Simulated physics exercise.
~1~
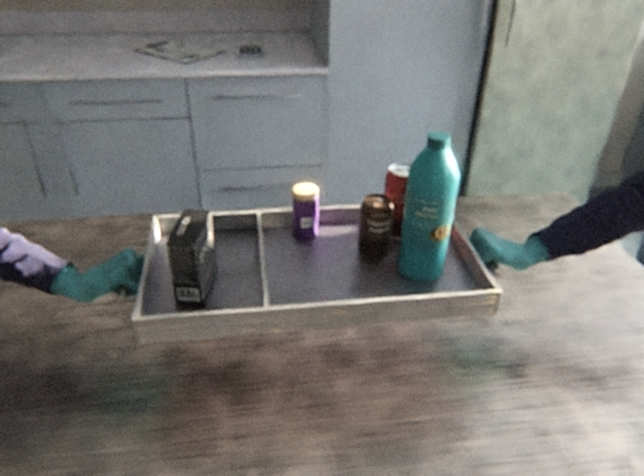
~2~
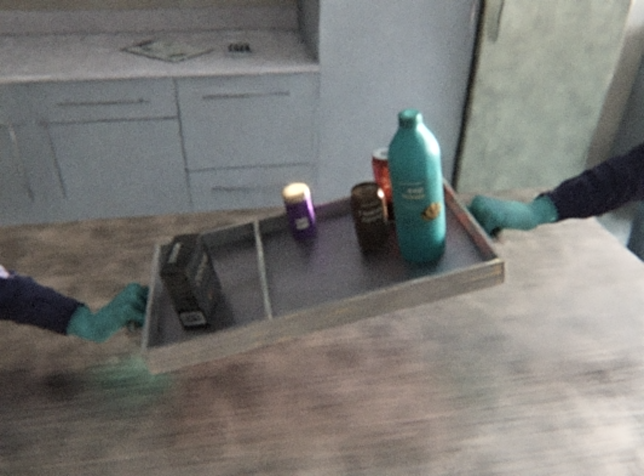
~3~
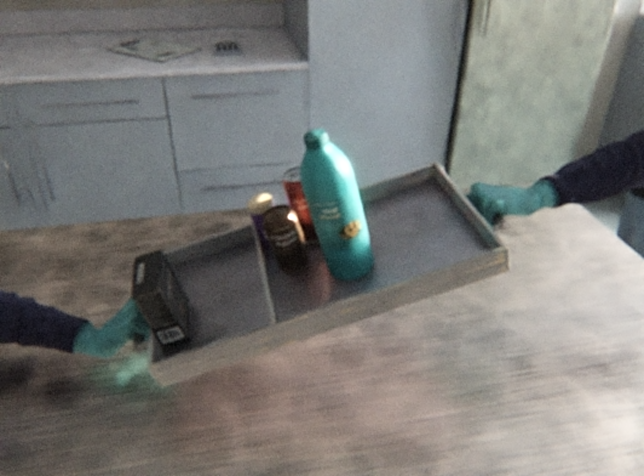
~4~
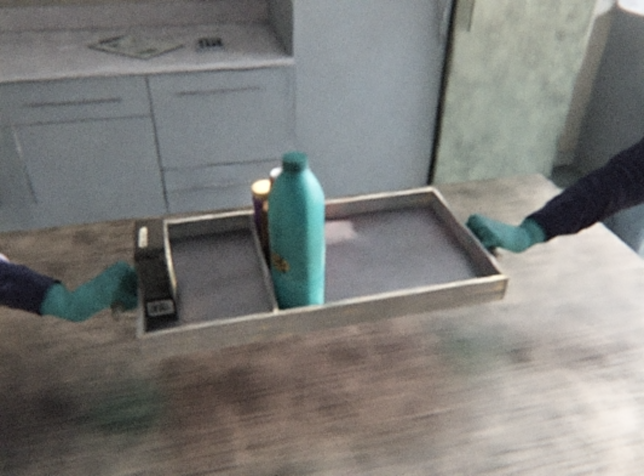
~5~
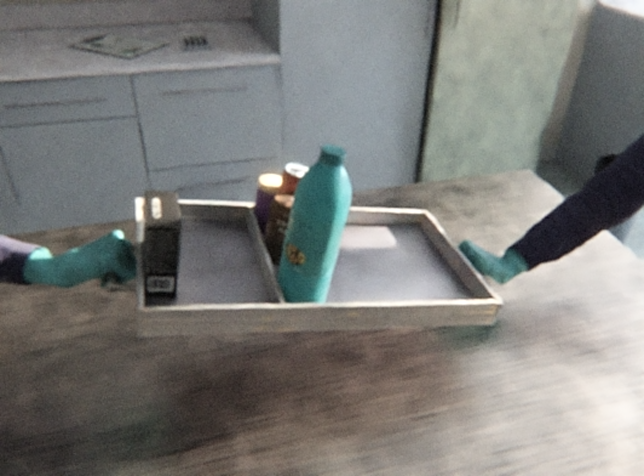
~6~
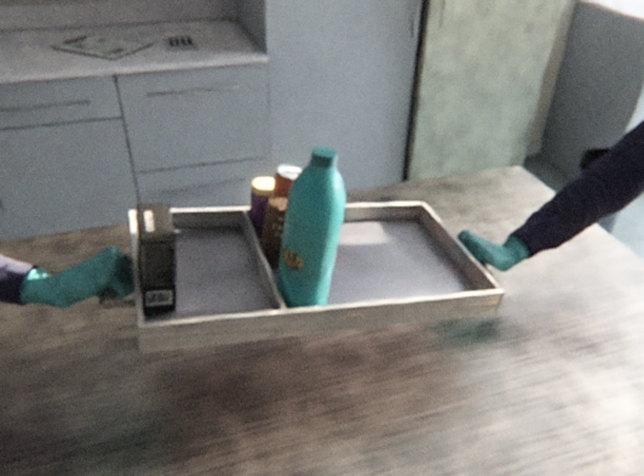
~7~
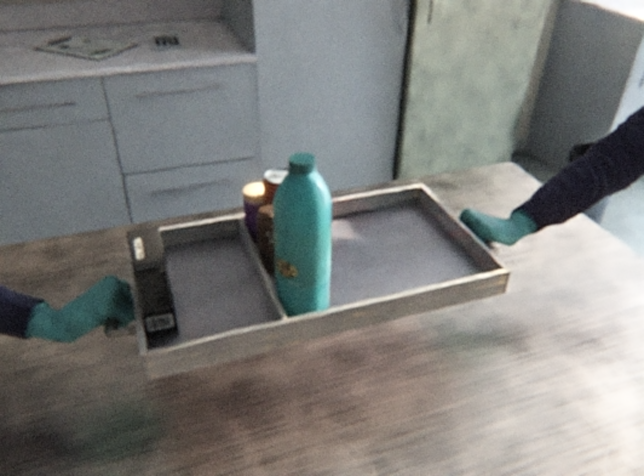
In a kitchen, two gloved hands tilt a tray down to the left above a table, and a turquoise bottle, two cans and a purple shaker slide left to the cross bar, while a black packet shifts to the left rim; the tray levels somewhat, everything still aboard.
